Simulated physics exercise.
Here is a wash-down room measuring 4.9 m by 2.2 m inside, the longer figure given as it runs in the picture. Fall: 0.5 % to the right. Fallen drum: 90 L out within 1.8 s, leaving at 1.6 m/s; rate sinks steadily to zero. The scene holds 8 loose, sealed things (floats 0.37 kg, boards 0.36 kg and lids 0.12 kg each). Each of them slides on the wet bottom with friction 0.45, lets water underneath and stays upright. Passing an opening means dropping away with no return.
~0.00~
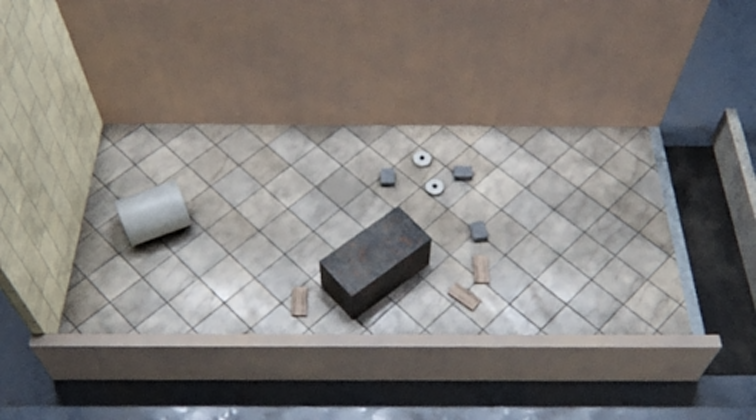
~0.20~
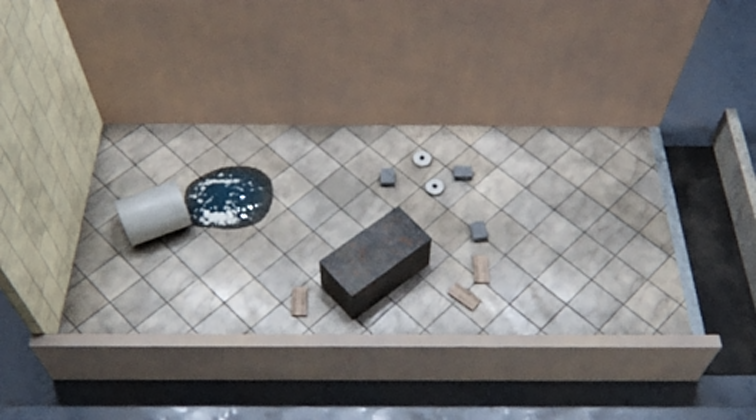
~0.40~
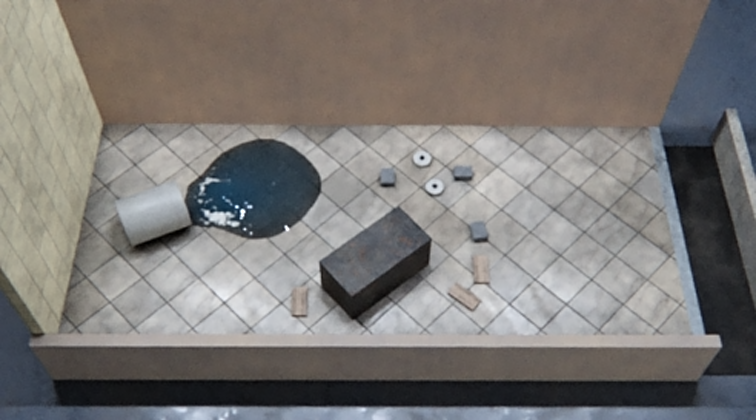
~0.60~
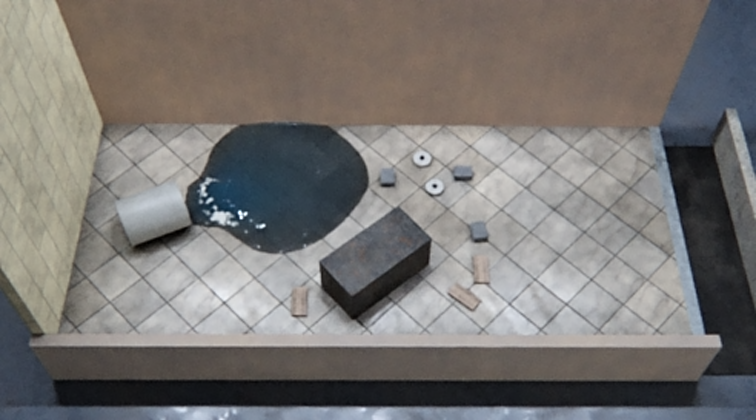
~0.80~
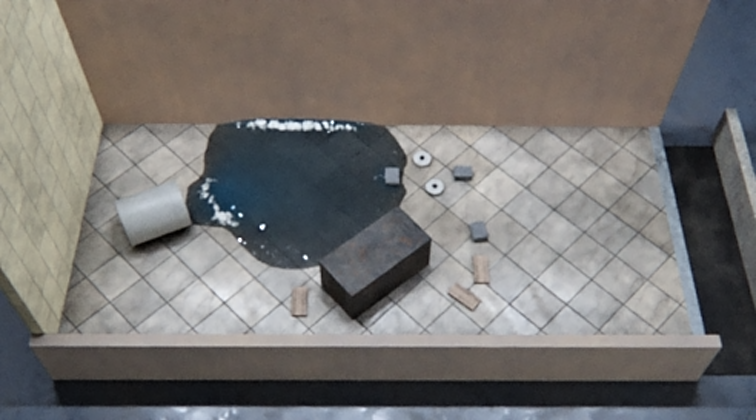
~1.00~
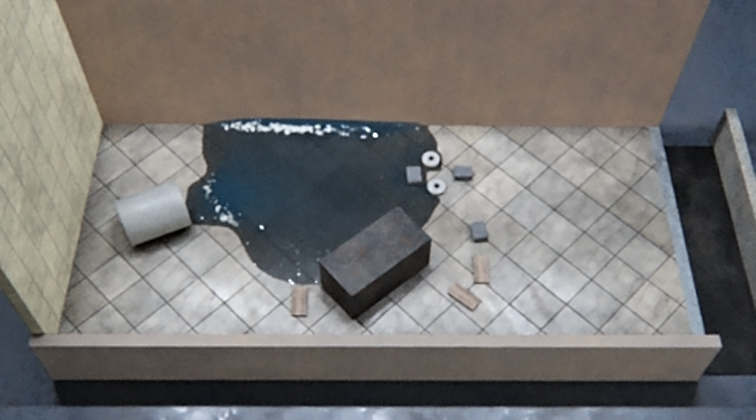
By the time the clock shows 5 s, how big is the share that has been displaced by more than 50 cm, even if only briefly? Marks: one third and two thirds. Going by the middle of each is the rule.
A third to two thirds.
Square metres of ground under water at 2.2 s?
Near 4.5 m2 in all.
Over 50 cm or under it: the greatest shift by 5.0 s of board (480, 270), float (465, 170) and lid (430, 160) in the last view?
Listed order: Within the mark, beyond the mark and beyond the mark.
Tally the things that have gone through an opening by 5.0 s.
I get 4 in all.
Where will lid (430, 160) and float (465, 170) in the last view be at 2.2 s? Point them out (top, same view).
(577, 172) and (533, 171), roughly.
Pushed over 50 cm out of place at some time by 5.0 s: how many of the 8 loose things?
I get 4.
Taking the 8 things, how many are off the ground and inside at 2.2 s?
Total: 4.
After 1.4 s 1 of 8 are over 50 cm from their spots; 0 afloat.
After 2.2 s 4 of 8 are over 50 cm from their spots; 4 afloat.
After 3.5 s 4 of 8 are over 50 cm from their spots; 0 afloat.
After 5.0 s 4 of 8 are over 50 cm from their spots, and 4 have been at some point; 0 afloat.
